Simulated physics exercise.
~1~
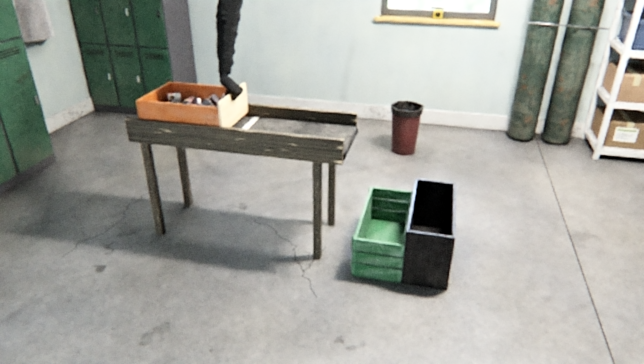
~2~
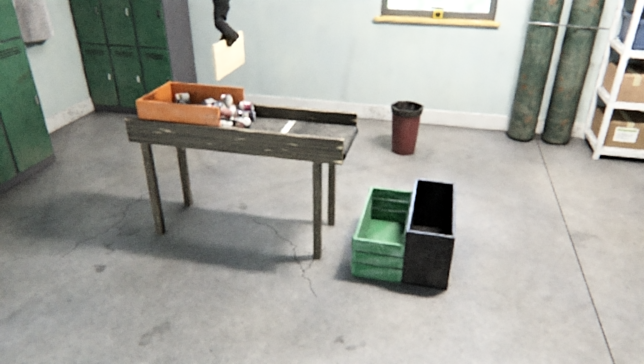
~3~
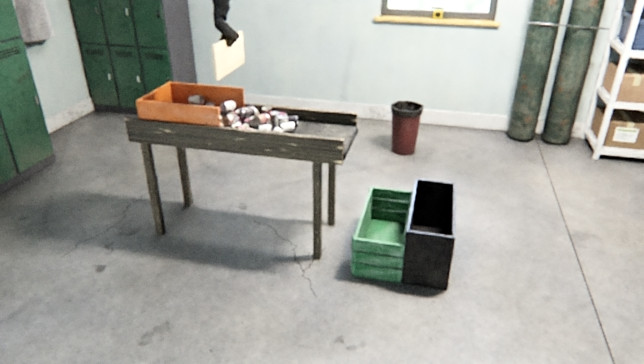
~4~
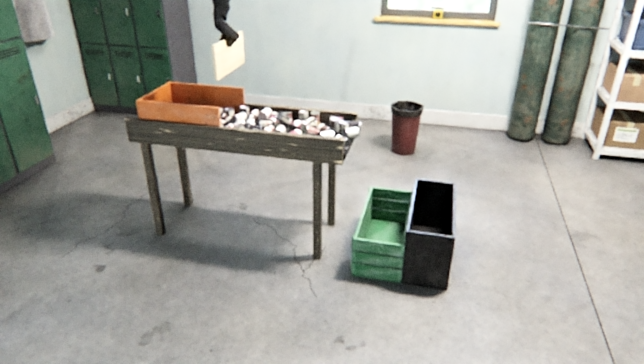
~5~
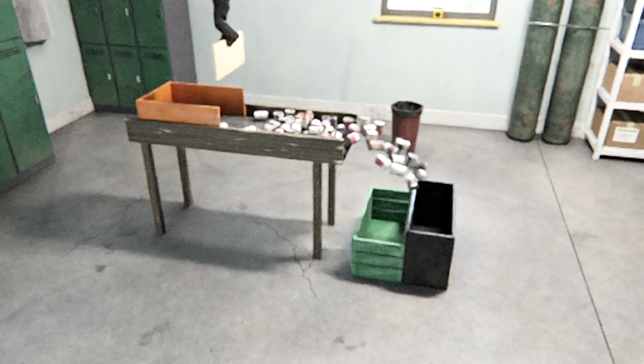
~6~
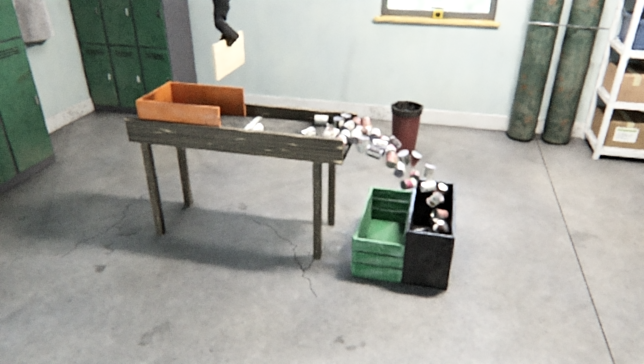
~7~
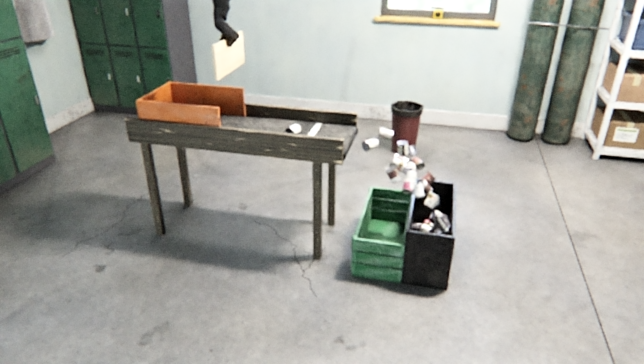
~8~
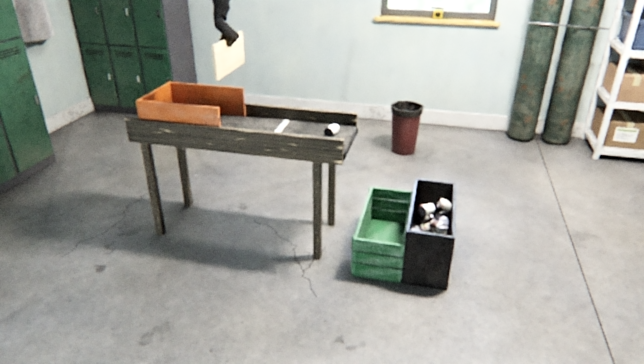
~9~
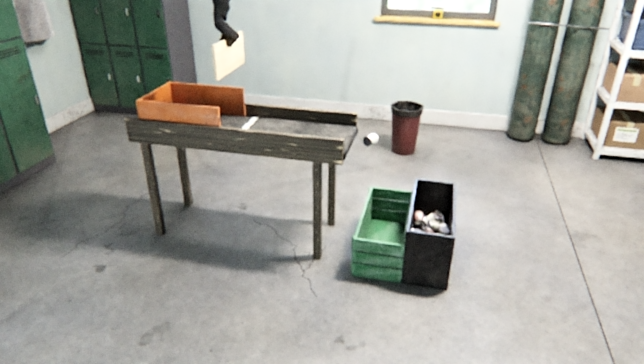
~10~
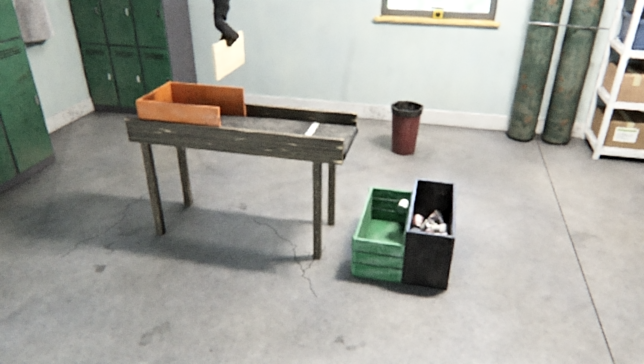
The clip opens on a long belt table in a garage-like room, with small tins held in an orange pen at its left end and a green tub and a black tote on the floor to the right. A dark arm lifts a pale gate, and the tins begin to spill out onto the belt. They travel right in a crowded stream, then pour off the far end and arc over the green tub. Most drop into the black tote as the belt empties, leaving a lone straggler. That last tin tumbles off and lands in the green tub, while the rest lie in the black tote.
